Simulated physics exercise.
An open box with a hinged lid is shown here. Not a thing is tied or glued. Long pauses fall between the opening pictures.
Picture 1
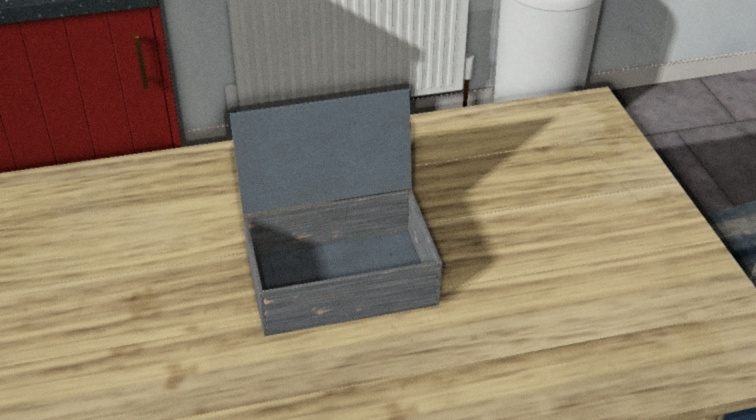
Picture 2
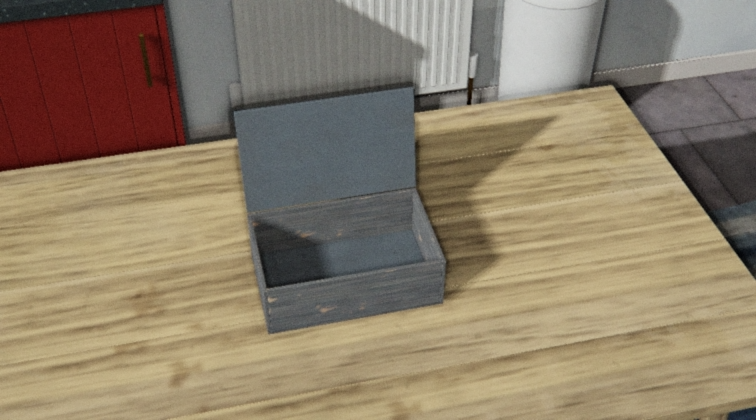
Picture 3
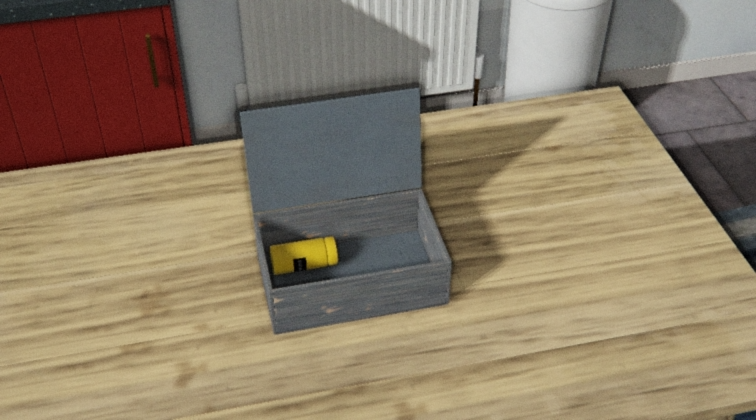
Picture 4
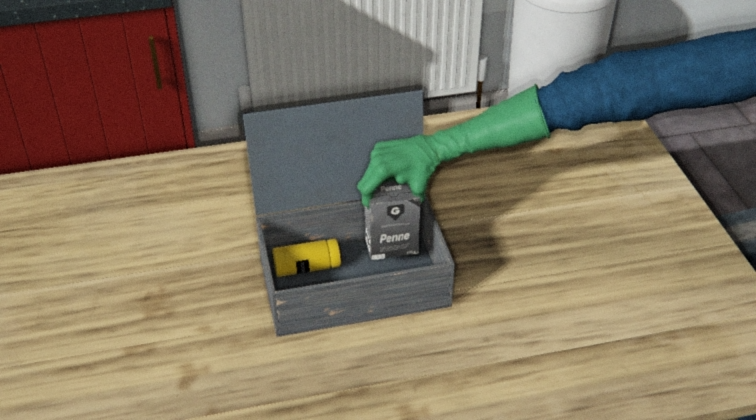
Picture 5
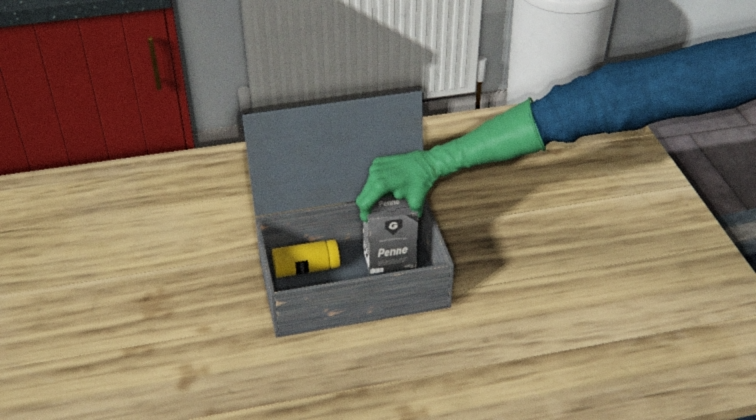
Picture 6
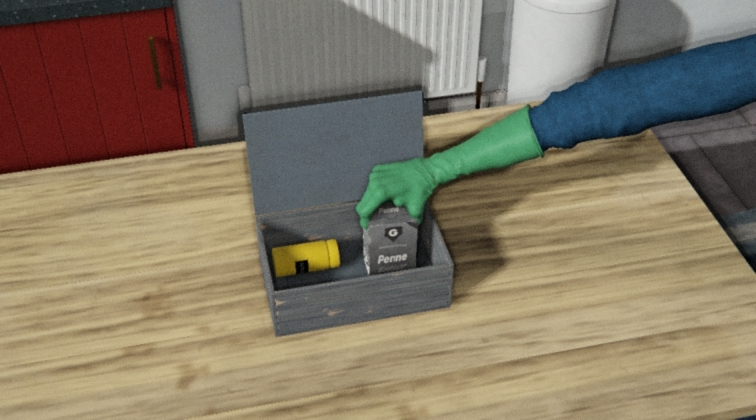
In the video, an open grey box with a hinged lid sits on a wooden table, and a yellow shaker appears inside. A green-gloved hand then lowers a grey packet into the right side of the box, still holding it.
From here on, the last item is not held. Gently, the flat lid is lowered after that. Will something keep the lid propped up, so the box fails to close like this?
Most likely the lid will not meet the rim.
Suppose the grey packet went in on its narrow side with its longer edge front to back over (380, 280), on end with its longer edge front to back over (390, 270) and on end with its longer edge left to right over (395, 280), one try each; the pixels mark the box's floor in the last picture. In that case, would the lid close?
The first placement leaves the lid fully closed, the second partly open, and the third partly open.
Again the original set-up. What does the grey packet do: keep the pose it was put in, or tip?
It stays as it was set.
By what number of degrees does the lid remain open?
About 30° above the rim.
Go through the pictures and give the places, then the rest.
In the first frame, the last thing is not in view yet.
In the second frame, the last thing is not in view yet.
In the third frame, the last thing is not in view yet; yellow shaker (304, 255).
In the fourth frame, on its way; grey packet (392, 220); yellow shaker (307, 258).
In the fifth frame, on its way; grey packet (390, 234); yellow shaker (306, 258).
In the sixth frame, in place under the hand; grey packet (390, 241); yellow shaker (306, 258).
Then, 1.10 s on from there, lid starting down.
Then, 1.50 s on from there, lid 66° above the rim.
Then, 1.80 s on from there, lid 47° above the rim.
Then, 2.80 s on from there, lid 30° above the rim.
In the end, lid 28° above the rim; both unmoved. At the end, from the last picture's camera, grey packet near (391, 244).
